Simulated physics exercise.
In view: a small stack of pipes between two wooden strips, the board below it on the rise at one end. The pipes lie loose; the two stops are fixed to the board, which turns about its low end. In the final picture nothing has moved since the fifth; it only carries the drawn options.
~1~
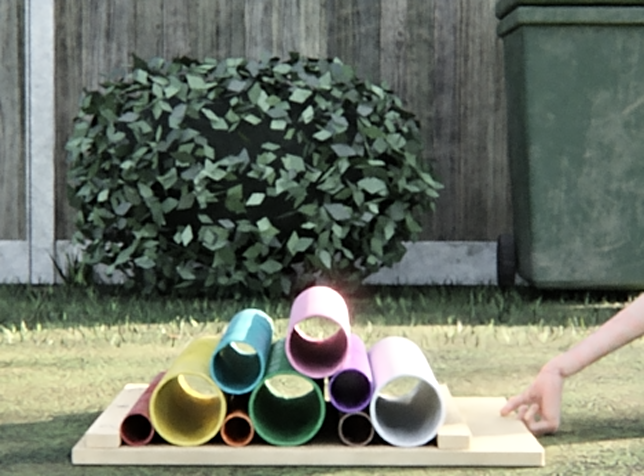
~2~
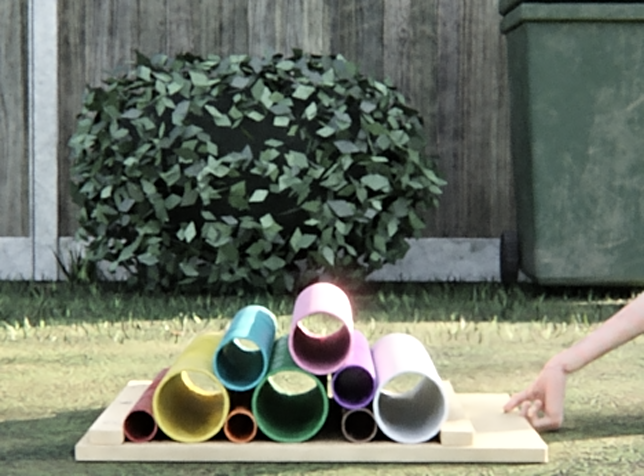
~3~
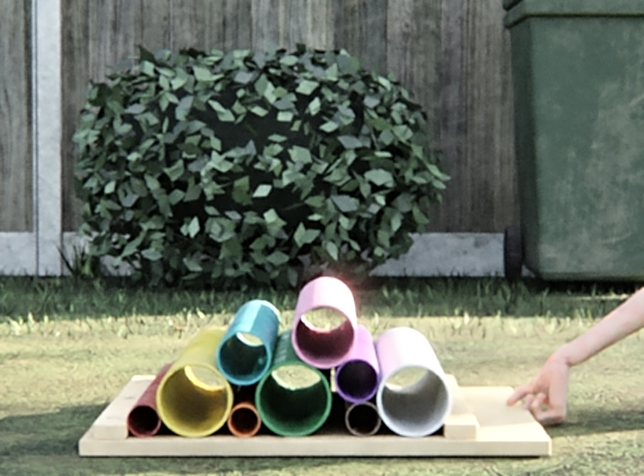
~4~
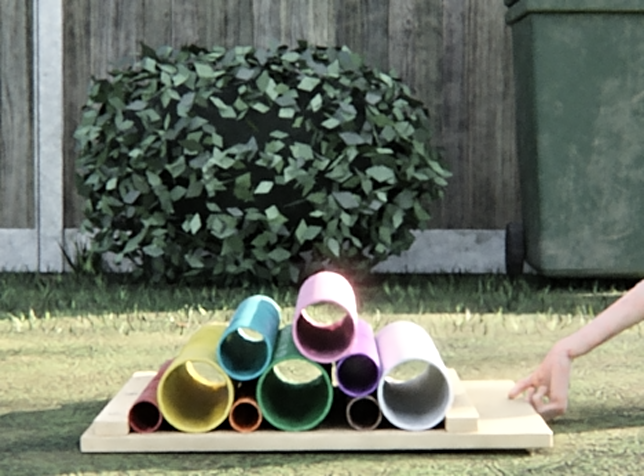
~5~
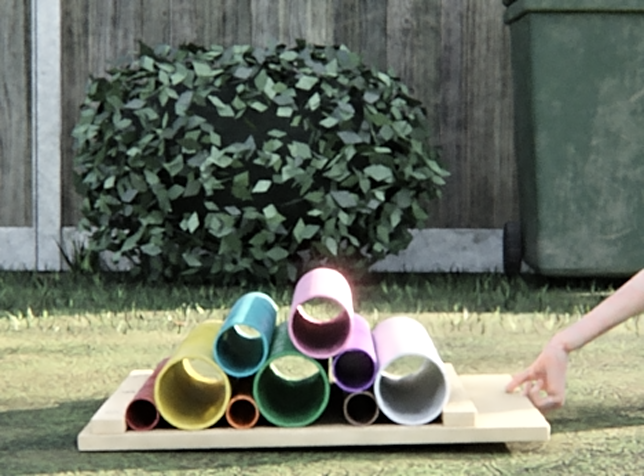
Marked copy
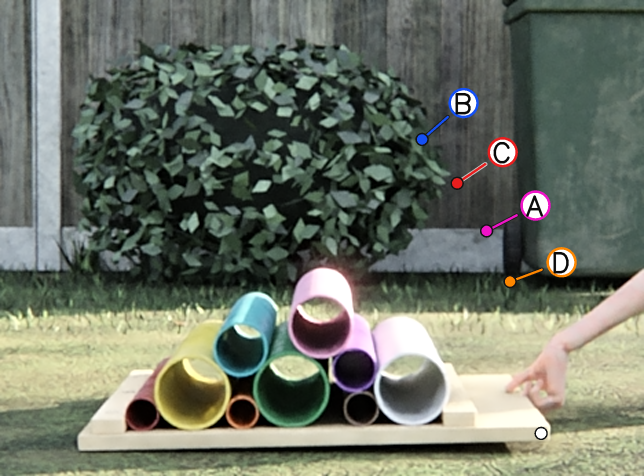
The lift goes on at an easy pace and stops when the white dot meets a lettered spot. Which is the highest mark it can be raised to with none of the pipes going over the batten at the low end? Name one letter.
Up to B.
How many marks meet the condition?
Four of the four.
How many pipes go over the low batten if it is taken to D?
At D the number is none.
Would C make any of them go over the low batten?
At C: No.
On the copy, A at (487, 231); B at (422, 139); C at (457, 183); D at (510, 281); the white dot at (541, 433).
On B. First, board at 21°.
Then, board at 41°.
Finally, board at 42°, none over the low batten.
By contrast, A none over the low batten; C none over the low batten; D none over the low batten.
